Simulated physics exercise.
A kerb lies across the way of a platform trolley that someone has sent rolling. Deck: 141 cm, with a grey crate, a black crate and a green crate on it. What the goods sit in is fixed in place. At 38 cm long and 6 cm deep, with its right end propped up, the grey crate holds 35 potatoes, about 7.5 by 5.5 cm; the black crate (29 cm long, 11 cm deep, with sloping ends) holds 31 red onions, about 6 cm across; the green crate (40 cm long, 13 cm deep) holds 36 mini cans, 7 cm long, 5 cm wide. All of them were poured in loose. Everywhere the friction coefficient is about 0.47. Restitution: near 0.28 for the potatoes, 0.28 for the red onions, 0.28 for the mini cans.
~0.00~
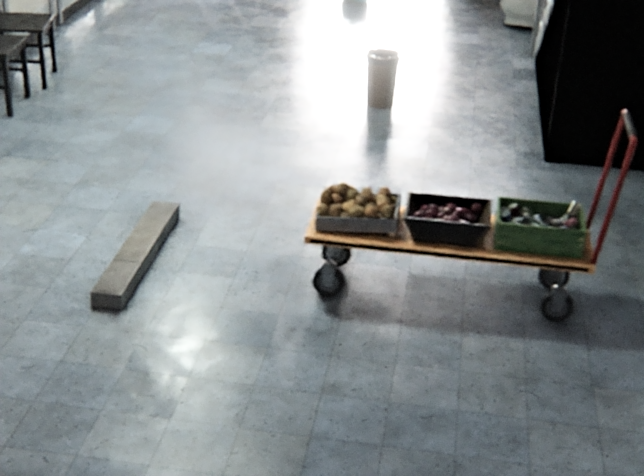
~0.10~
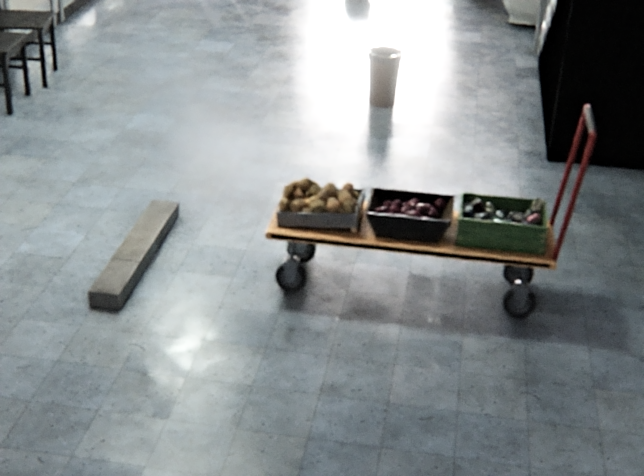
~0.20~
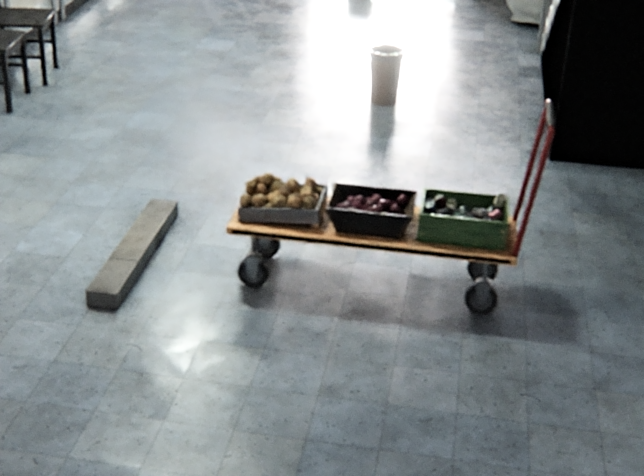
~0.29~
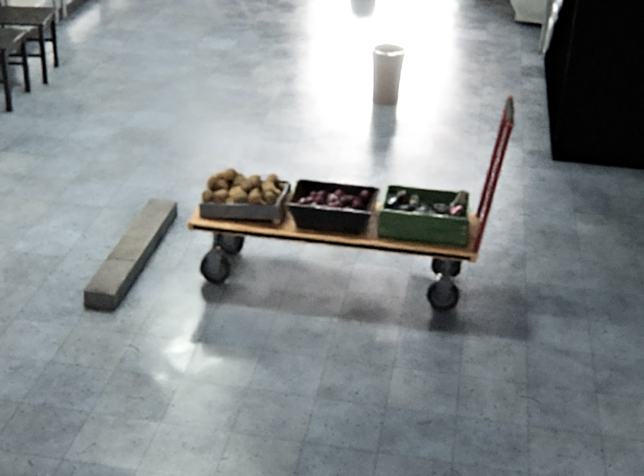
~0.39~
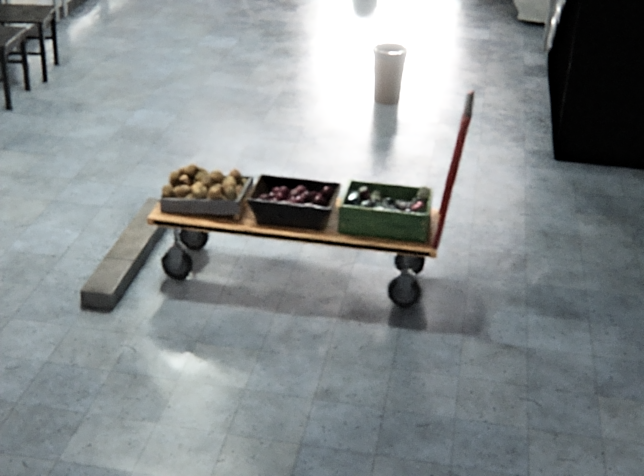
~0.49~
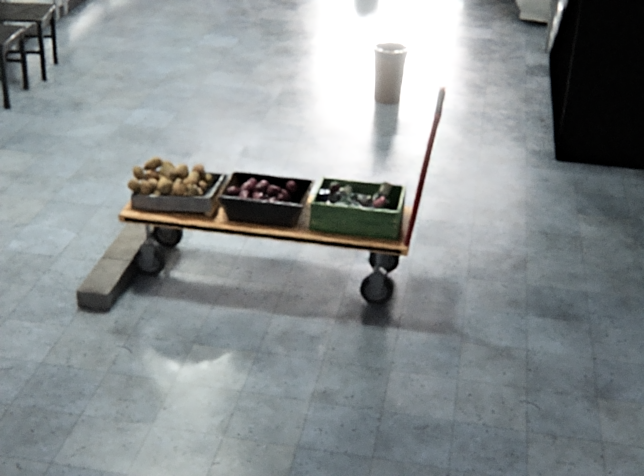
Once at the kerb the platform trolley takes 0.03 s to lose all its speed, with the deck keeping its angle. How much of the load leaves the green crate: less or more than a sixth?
My money is on the escaped share keeping south of a sixth.
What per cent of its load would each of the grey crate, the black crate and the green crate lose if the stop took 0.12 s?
That way you'd get grey crate at 30, black crate at 0, and green crate at 0 percent.
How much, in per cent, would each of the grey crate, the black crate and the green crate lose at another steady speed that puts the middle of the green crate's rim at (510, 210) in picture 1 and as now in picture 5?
Under that change it'd be grey crate at 30, black crate at 0 and green crate at 0 percent.
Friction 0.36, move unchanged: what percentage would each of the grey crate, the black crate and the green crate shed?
In that setup grey crate sheds 50 percent, black crate sheds 10 percent, and green crate sheds 0 percent.
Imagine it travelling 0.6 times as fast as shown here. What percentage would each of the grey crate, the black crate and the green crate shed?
Then the grey crate sheds 20 per cent, the black crate 0 per cent, and the green crate 0 per cent.
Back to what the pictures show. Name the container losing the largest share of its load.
That's the grey crate.
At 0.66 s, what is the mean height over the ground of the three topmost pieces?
Mean height: Near 54 cm.
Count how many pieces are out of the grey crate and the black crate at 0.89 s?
Grey crate 12, black crate 3, roughly.
After 0.54 s, the grey crate is down by 4 of 35, the black crate has all 31 and the green crate has all 36.
After 0.66 s, the grey crate is down by 9 of 35, the black crate is down by 2 of 31 and the green crate has all 36.
After 0.89 s, the grey crate is down by 13 of 35, the black crate is down by 3 of 31 and the green crate has all 36.
When it is over (at 1.40 s), the grey crate is down by 13 of 35, the black crate is down by 3 of 31 and the green crate has all 36. Asked share, 0 of 36, 0 per cent.
